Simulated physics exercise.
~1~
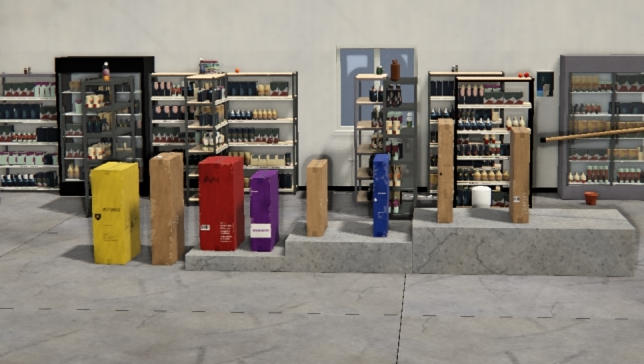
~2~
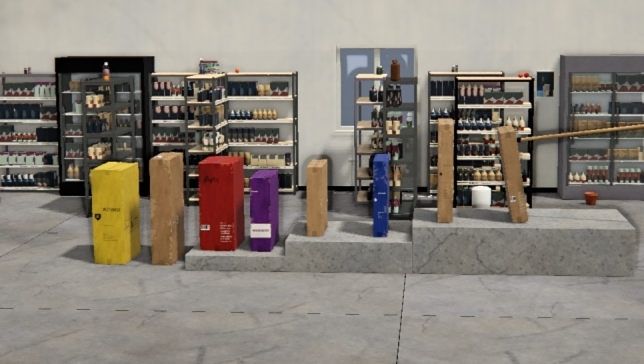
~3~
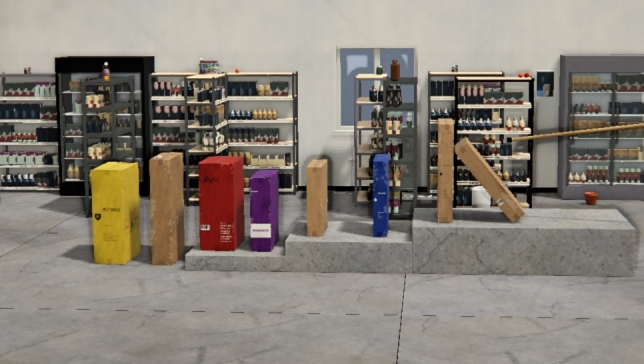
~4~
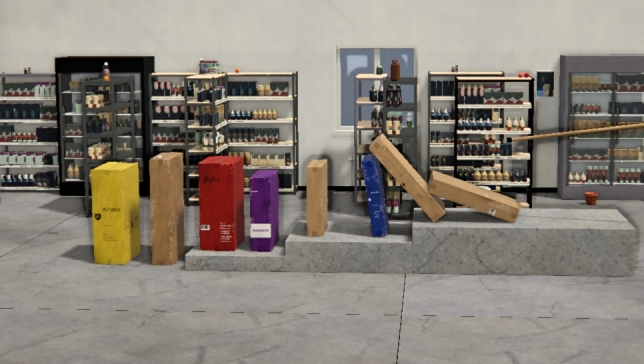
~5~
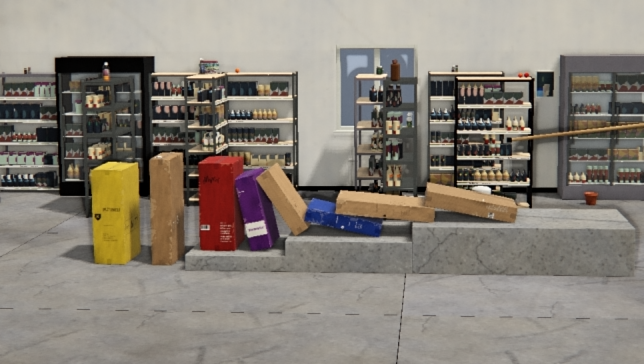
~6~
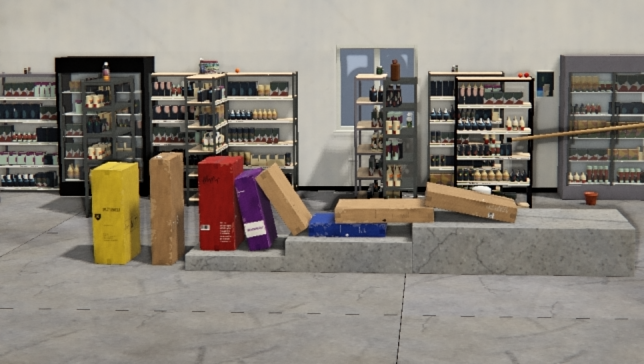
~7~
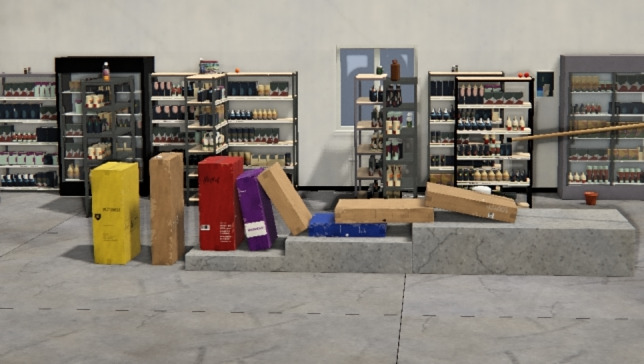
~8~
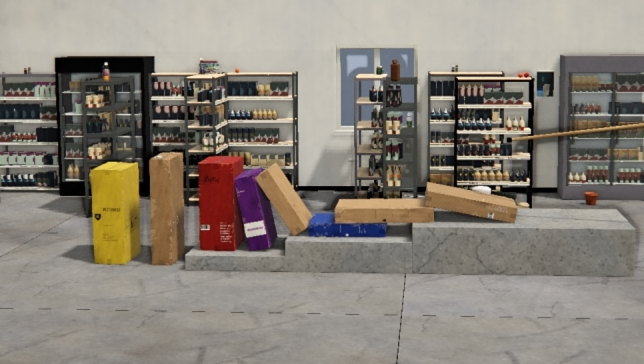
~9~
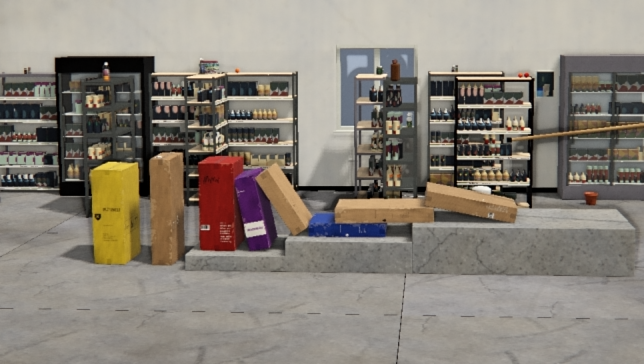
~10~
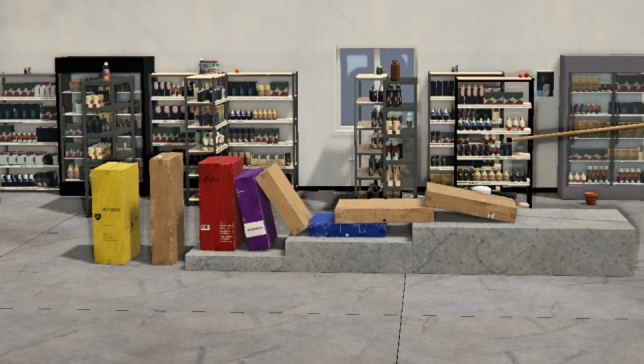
Tall cartons topple leftward down low steps until the purple one leans against the standing red.
